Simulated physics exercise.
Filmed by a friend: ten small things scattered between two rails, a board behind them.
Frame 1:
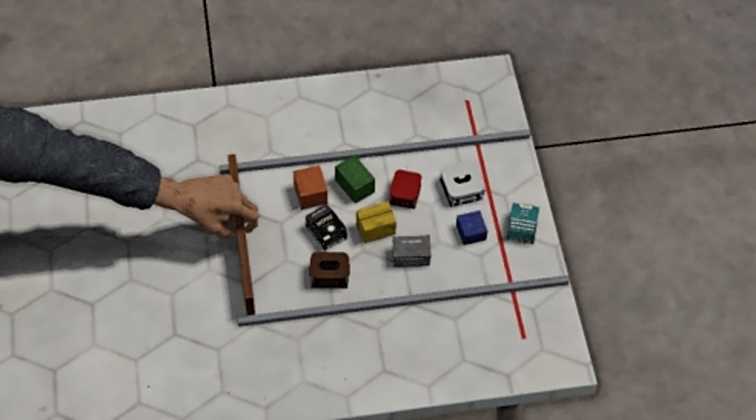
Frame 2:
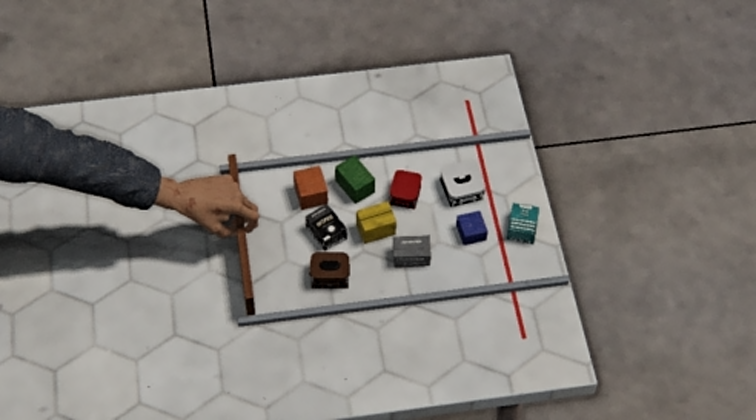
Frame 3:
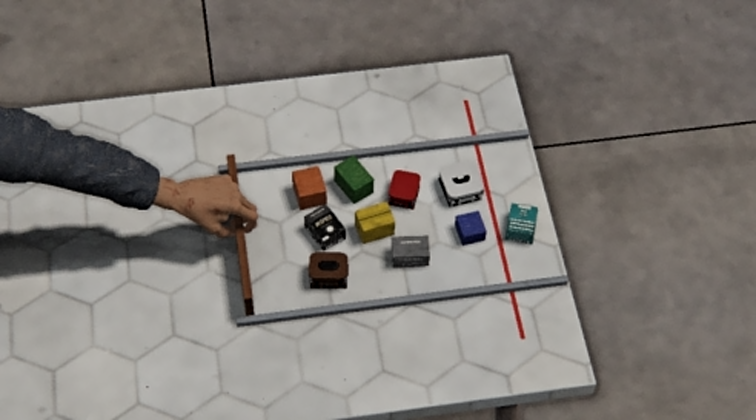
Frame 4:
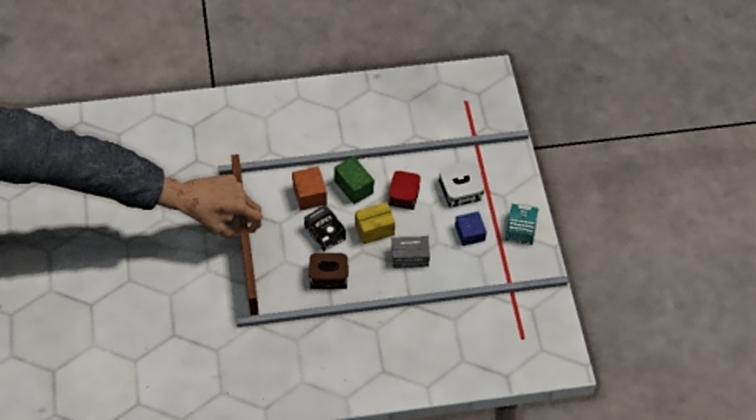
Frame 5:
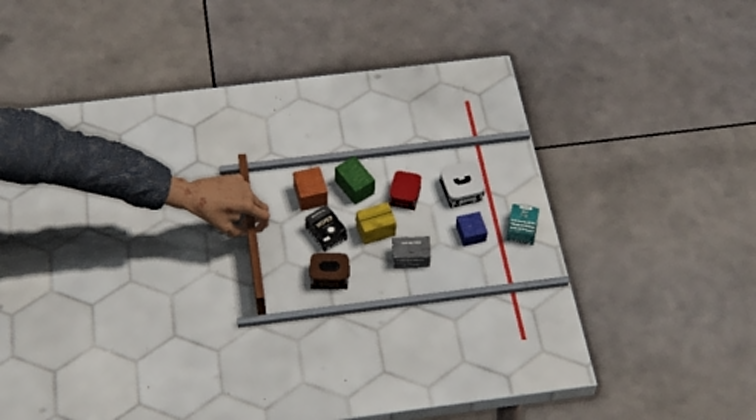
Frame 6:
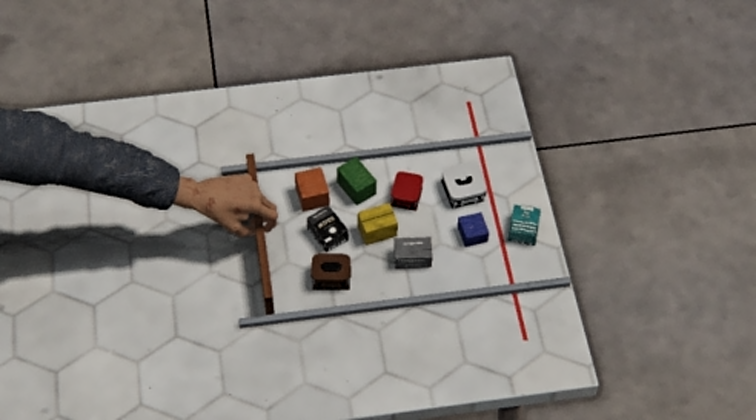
On a pale hexagon-tiled tabletop, ten small colourful blocks and cases lie scattered between two grey rails, a red line crossing near the right end. A hand holds a brown board upright at the left, still at first, then slides it slightly rightward, while the small objects stay essentially in place.
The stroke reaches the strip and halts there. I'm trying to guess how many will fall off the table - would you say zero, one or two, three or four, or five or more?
I predict the table will shed three or four pieces.
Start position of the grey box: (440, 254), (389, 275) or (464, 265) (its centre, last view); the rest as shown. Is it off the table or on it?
Well, in that order it stays aboard, stays aboard and stays aboard.
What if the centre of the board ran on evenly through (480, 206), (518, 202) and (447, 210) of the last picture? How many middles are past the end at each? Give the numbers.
In order, that gives 3, then 7, then 0.
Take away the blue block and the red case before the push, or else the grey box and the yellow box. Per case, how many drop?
2 and 3.
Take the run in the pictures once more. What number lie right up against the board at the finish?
3 in contact.
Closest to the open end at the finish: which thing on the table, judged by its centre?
The foremost one is the grey box.
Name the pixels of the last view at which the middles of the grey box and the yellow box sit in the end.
The first comes to rest at (558, 234), and the second at (541, 206).
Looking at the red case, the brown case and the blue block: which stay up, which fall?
Red case: Down; brown case: Still up; blue block: Down.
A little later, none off yet; turquoise box at rest near (525, 225); white case at rest near (463, 186); blue block at rest near (473, 229).
Next, none off yet; turquoise box at rest near (525, 225); white case shifted about its own width near (489, 182); blue block shifted a little near (485, 226).
Later still, none off yet; turquoise box shifted about its own width near (561, 231); white case shifted well along near (548, 176); blue block shifted well along near (539, 215).
When it is over, the number that fall off is three or four; down, red case, blue block, white case and turquoise box.
